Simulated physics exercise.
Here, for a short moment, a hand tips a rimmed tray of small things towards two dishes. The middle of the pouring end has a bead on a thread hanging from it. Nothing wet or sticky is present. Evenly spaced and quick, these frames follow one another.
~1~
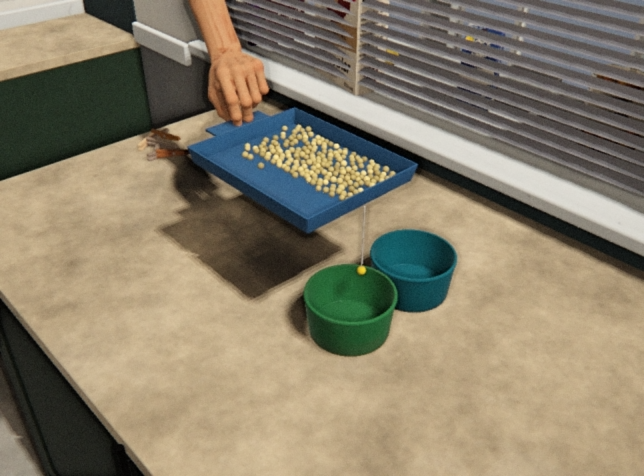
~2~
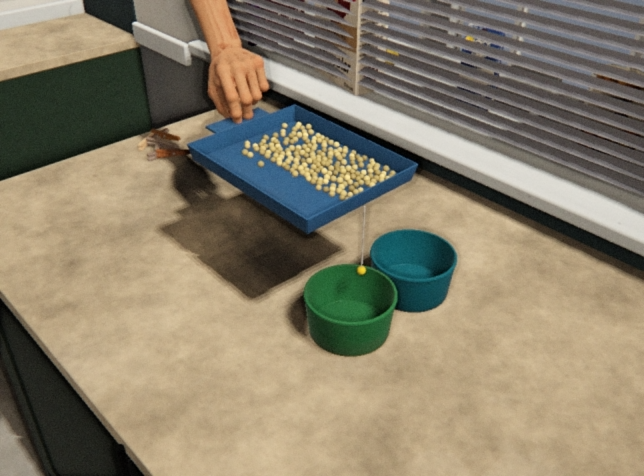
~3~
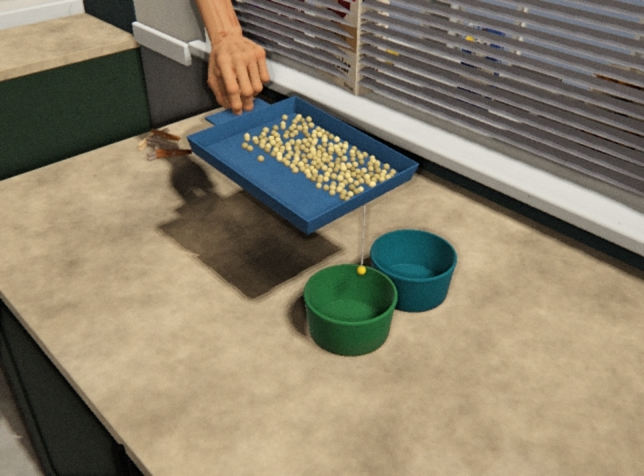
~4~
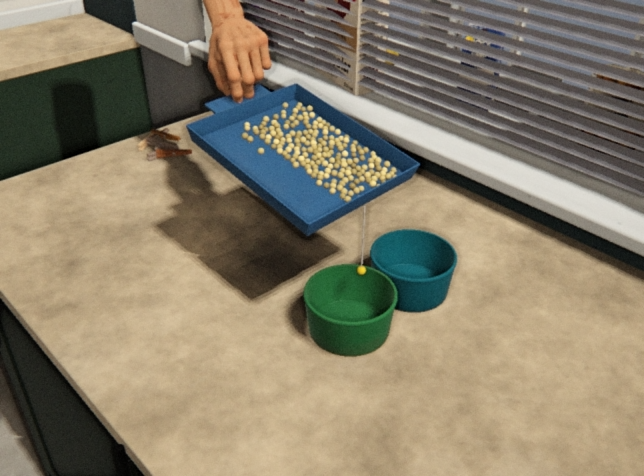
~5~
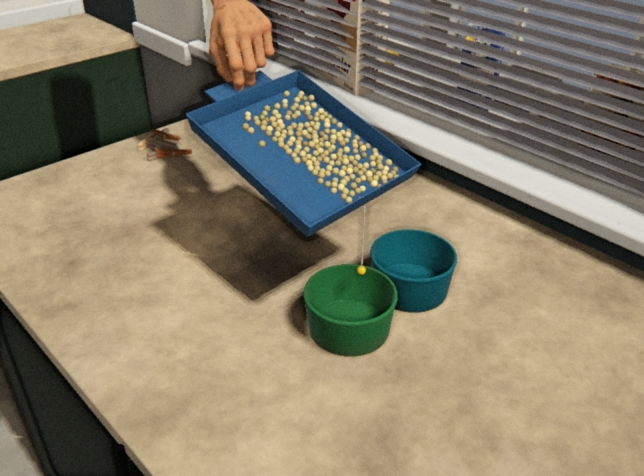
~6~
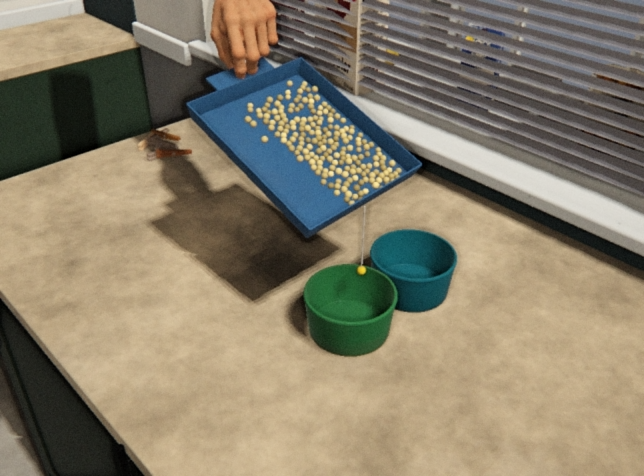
A mottled beige countertop beside a window with slatted blinds is seen from above at an angle, the view staying still. A hand at the upper left grips a blue rimmed tray of pale yellow beans, a yellow bead hanging on a thread from its near end, by a green dish and a teal one. The hand lifts, steepening the tray towards its lower left corner, and the beans shift slightly.
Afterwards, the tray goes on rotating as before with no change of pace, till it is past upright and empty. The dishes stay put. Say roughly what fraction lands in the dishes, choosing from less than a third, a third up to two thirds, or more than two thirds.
The dishes will end up with a third to two thirds of the load.
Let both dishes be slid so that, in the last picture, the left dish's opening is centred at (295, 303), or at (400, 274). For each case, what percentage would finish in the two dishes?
Around 30 and around 10 per cent, in that order.
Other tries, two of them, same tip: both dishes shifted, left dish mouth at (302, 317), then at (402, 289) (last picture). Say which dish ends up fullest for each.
The first layout gives the one at left, the second layout gives the one at left.
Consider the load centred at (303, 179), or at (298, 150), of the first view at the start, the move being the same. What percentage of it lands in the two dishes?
Respectively 30 and 40 per cent.
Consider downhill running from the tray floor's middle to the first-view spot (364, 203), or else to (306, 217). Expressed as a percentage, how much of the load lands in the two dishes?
The first try gives close to 50 per cent, the second close to 40 per cent.
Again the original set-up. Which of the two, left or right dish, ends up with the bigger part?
It turns out to be the left.
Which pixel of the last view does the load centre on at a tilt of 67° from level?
In the last view, the load is centred close to (349, 198).
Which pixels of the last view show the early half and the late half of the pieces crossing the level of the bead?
I'd say close to (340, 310) at first and close to (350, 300) later on.
Just after the last frame, tray tipped steeply; almost all on the tray; just a few outside both; just a few in the air.
A moment on, tray tipped past a quarter turn; roughly a quarter on the tray; roughly a third in the left dish; roughly a quarter outside both; roughly a quarter in the air.
Further on, tray tipped past a quarter turn; roughly half in the left dish; roughly half outside both.
When it is over, tray tipped past a quarter turn; roughly half in the left dish; not one in the right dish; roughly half outside both.
